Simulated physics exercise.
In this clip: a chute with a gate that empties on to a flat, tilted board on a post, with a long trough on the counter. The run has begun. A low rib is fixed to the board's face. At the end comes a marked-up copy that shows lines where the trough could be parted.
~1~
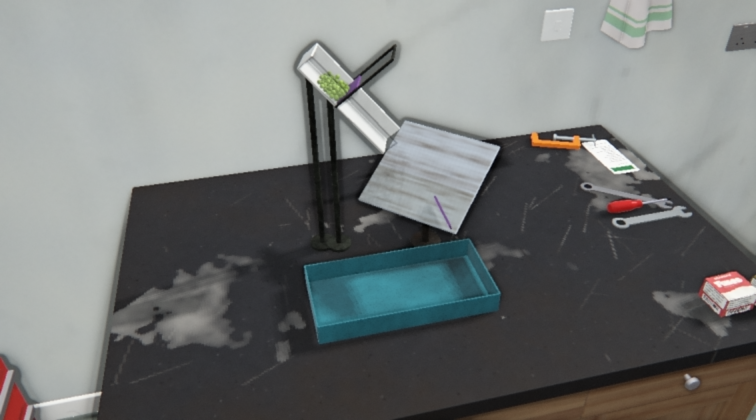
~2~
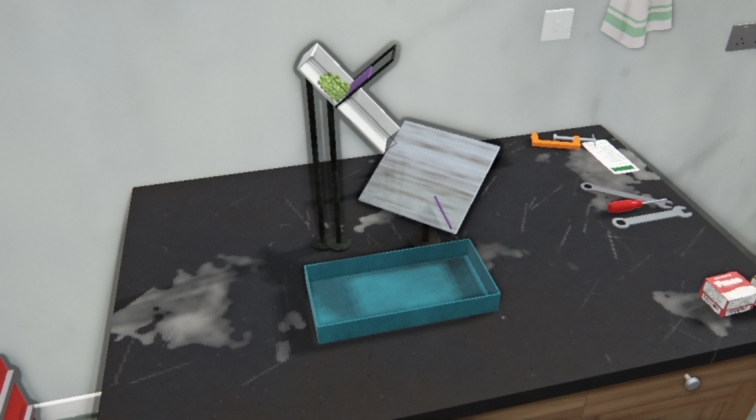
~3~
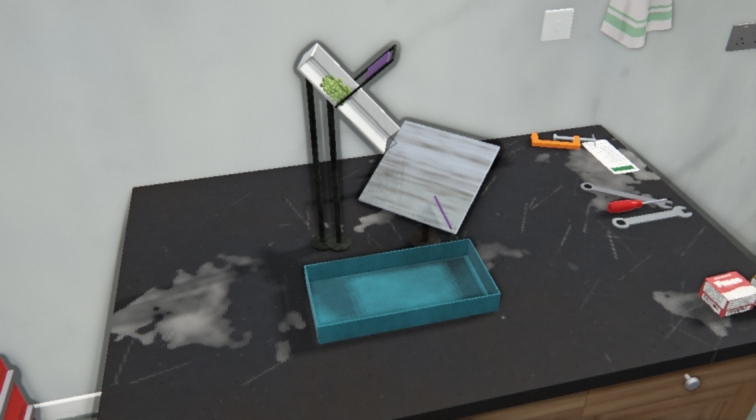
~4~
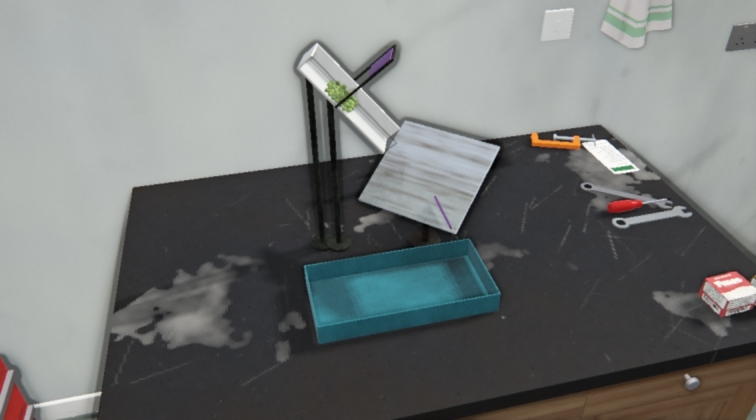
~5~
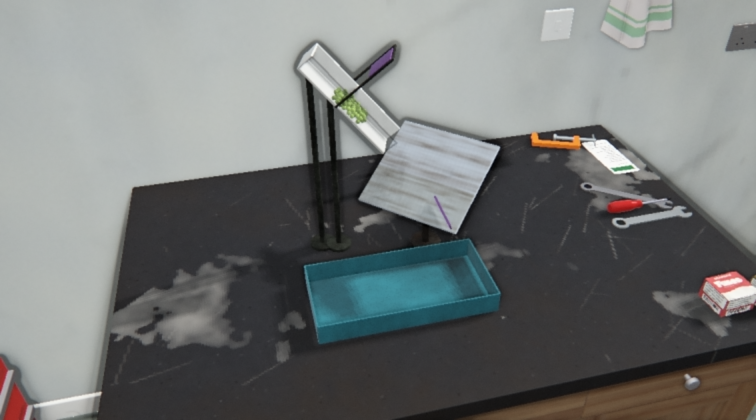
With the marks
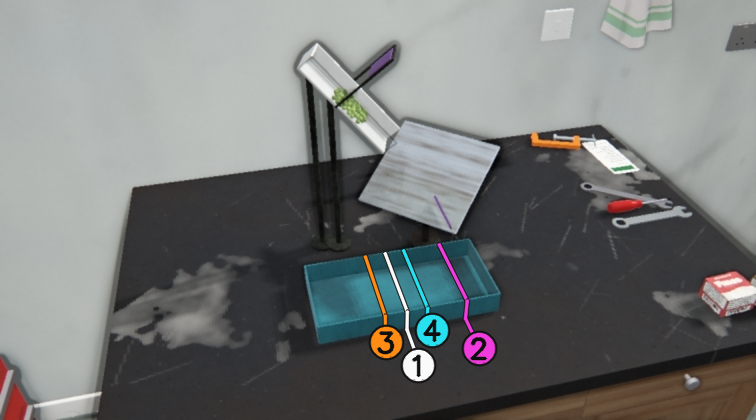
On a dark scuffed counter, a purple gate swinging up and small green pieces sliding partway down a steep pale chute.
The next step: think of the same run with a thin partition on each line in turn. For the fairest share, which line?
Go for 4.
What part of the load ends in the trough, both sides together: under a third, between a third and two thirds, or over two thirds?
It is over two thirds.
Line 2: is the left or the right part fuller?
Left.
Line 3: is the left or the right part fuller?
More lands on the right.
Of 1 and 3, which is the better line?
1.
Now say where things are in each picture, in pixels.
The first frame shows load behind the gate at (335, 88), dried peas; lip of the chute at (385, 146), sloping steeply.
The second frame shows middle of the board at (428, 173), tilted gently; middle of its low edge at (405, 215); of its high edge at (451, 133).
The third frame shows front corners of the trough at (318, 327) and (500, 294), empty; front of the load at (344, 99).
The fourth frame shows middle of the load at (344, 97); its front at (354, 105), about a quarter of the way to the lip; rib from (435, 196) to (450, 225).
The fifth frame shows middle of the load at (353, 106); its front at (365, 120), about half of the way to the lip.
On the marked copy, line 1 crosses the front rim at (407, 311); line 2 crosses the front rim at (466, 300); line 3 crosses the front rim at (385, 315); line 4 crosses the front rim at (427, 307).
With 1, of what is caught, about a quarter on the left of the divider, most on the right.
With 2, of what is caught, most on the left of the divider, about a quarter on the right.
With 3, of what is caught, a small part on the left of the divider, nearly all on the right.
With 4, of what is caught, about half on the left of the divider, about half on the right.
